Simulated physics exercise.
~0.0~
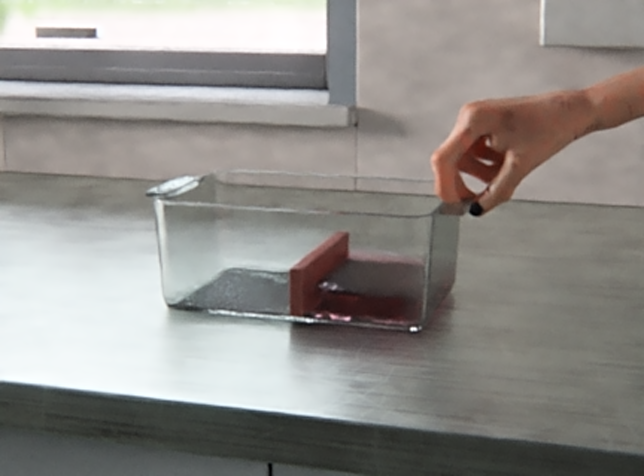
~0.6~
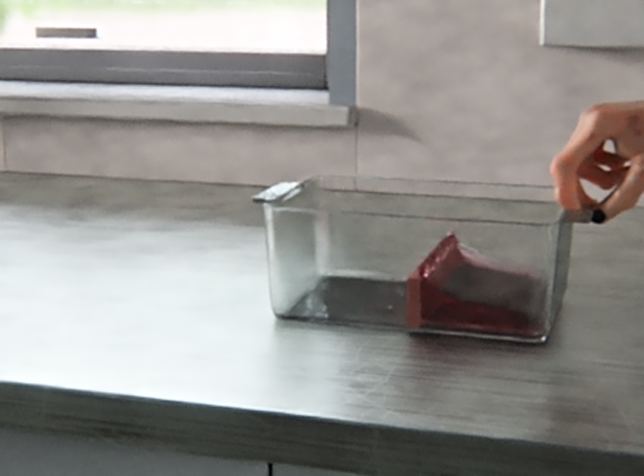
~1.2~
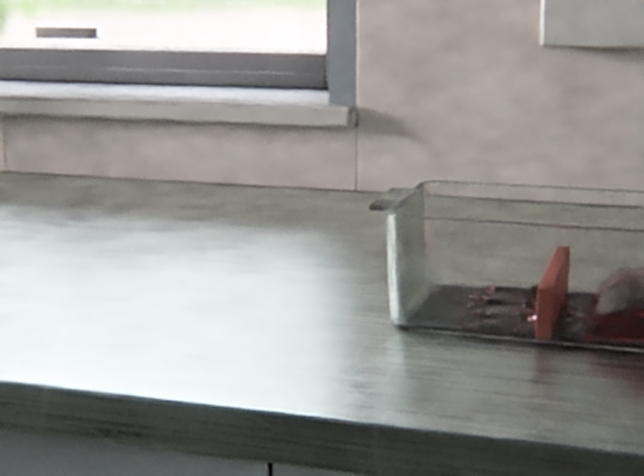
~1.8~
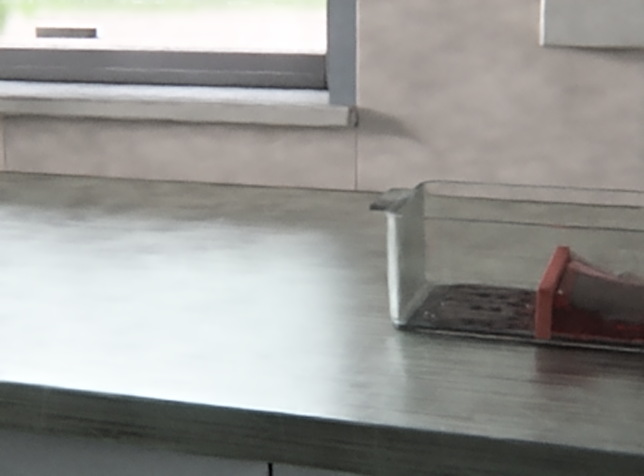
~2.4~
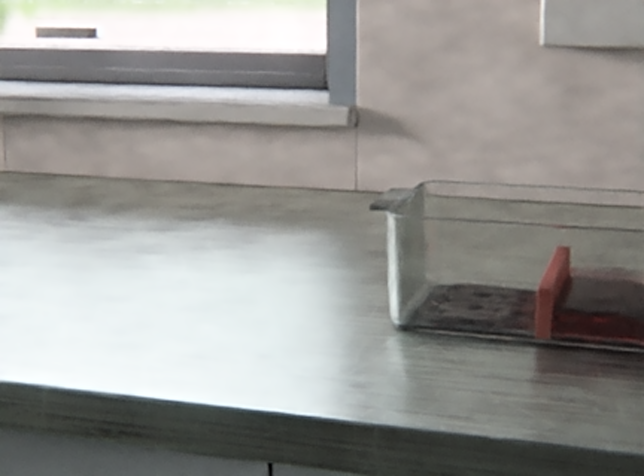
A hand slid a clear glass dish with a red divider to the right along a gray countertop, and the dark red liquid inside sloshed up and spilled past the divider before settling, leaving some on the left side too.
